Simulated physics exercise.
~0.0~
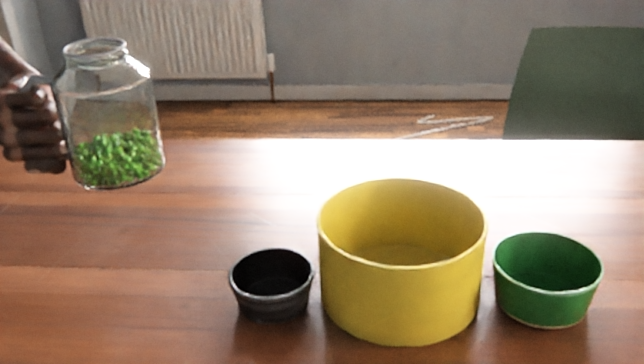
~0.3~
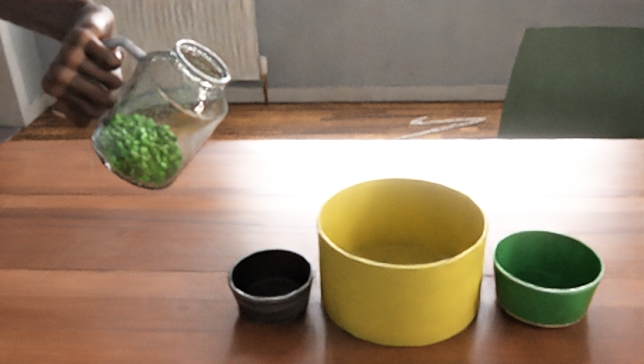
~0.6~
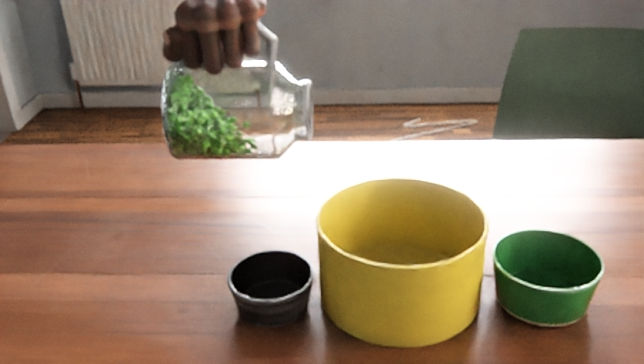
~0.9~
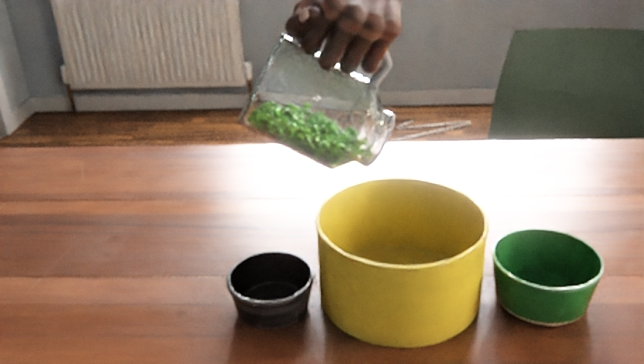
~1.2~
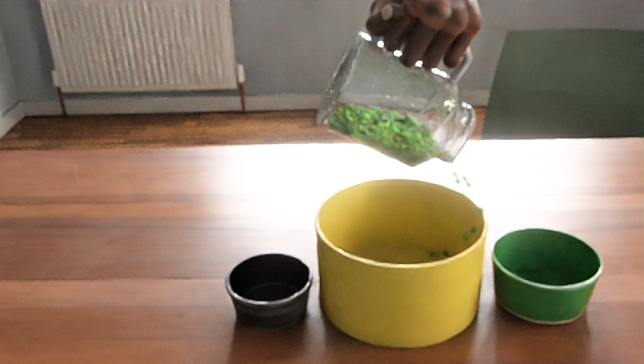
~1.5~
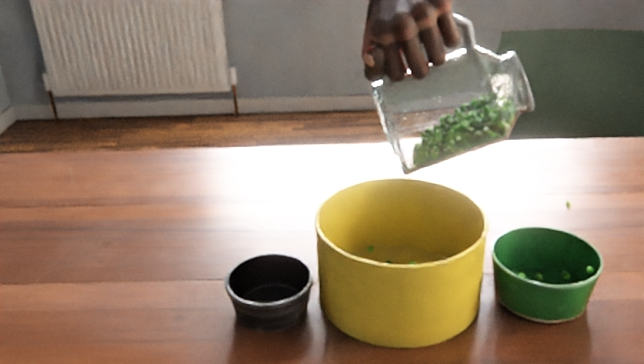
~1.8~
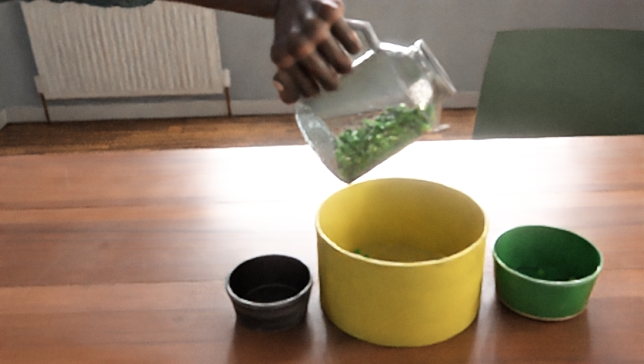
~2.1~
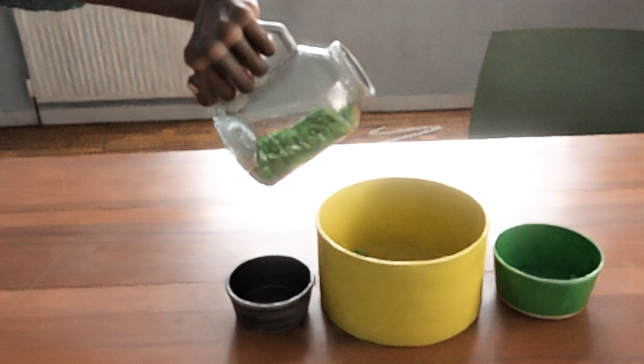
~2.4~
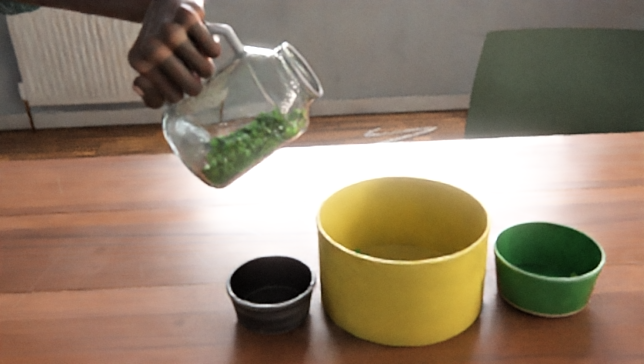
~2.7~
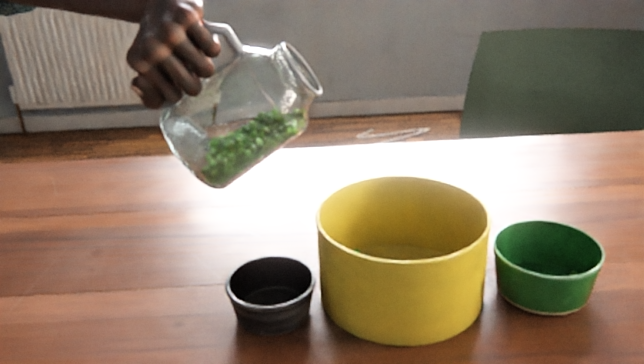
The clip opens with a hand holding an upright glass jar partly filled with small green pieces, at the left above a wooden table with a black dish, a yellow pot and a green dish. The hand tilts the jar and carries it right, tipping it well over as it nears the yellow pot. A few pieces fall into the pot, and a few more reach the green dish. The hand then moves the jar back left, easing the tilt. It ends held still, leaning, with most of the green pieces still inside.
